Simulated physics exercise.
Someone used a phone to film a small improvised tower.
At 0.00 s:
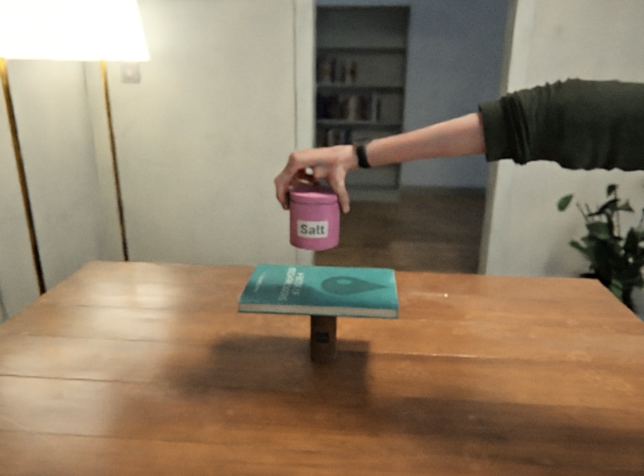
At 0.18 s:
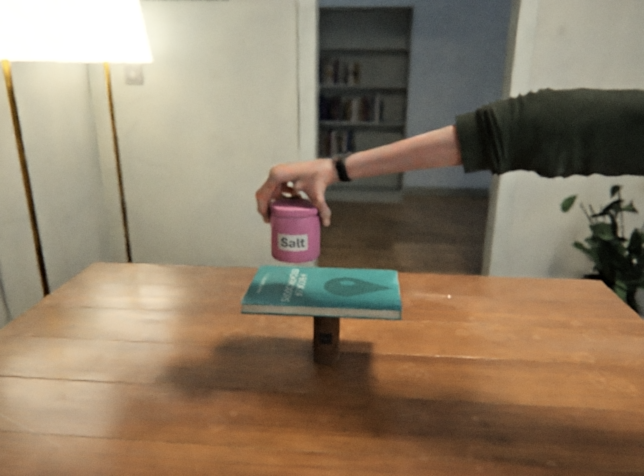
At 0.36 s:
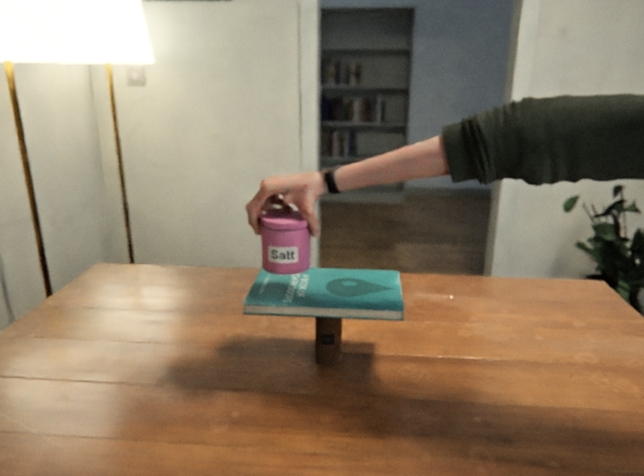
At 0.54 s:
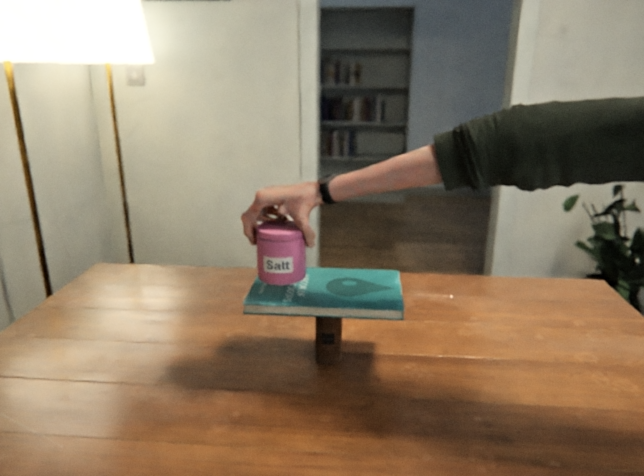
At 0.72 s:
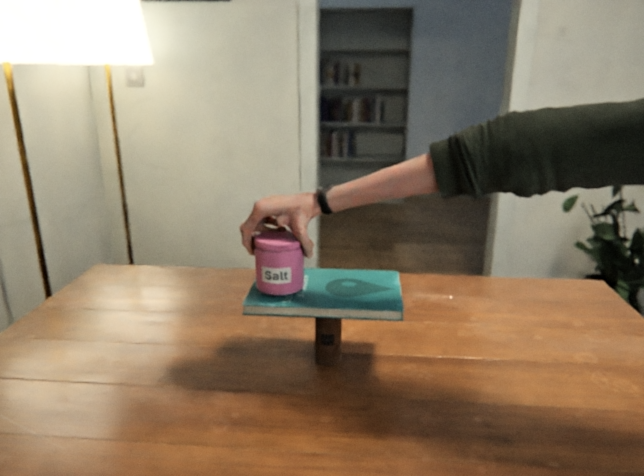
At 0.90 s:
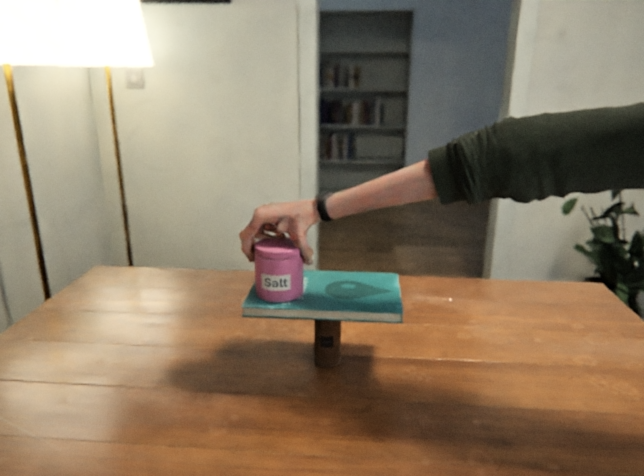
At a wooden table near a lit lamp, a hand lowered a pink salt jar leftward onto the left end of a teal book balanced on a small brown object, and kept holding it.
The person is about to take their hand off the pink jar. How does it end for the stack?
I predict the stack won't bear it.
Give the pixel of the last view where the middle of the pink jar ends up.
It ends near (193, 361).
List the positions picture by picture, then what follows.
In the first picture, on its way; pink jar (315, 217); brown shaker (324, 326).
In the second picture, on its way; pink jar (296, 230); brown shaker (327, 327).
In the third picture, on its way; pink jar (286, 241); brown shaker (329, 328).
In the fourth picture, on its way; pink jar (282, 252); brown shaker (329, 327).
In the fifth picture, on its way; pink jar (280, 261); brown shaker (328, 328).
In the sixth picture, set down, still held; pink jar (279, 269); brown shaker (328, 330).
After 1.30 s, pink jar now fallen; turquoise book tipped 60° from how it was.
After 1.60 s, turquoise book now fallen; brown shaker tipped 30° from how it was.
After 1.80 s, brown shaker tipped 63° from how it was.
By the end (2.2 s), fallen, pink jar, brown shaker and turquoise book. Seen from the same camera at the end, pink jar near (194, 361). The stack comes apart.
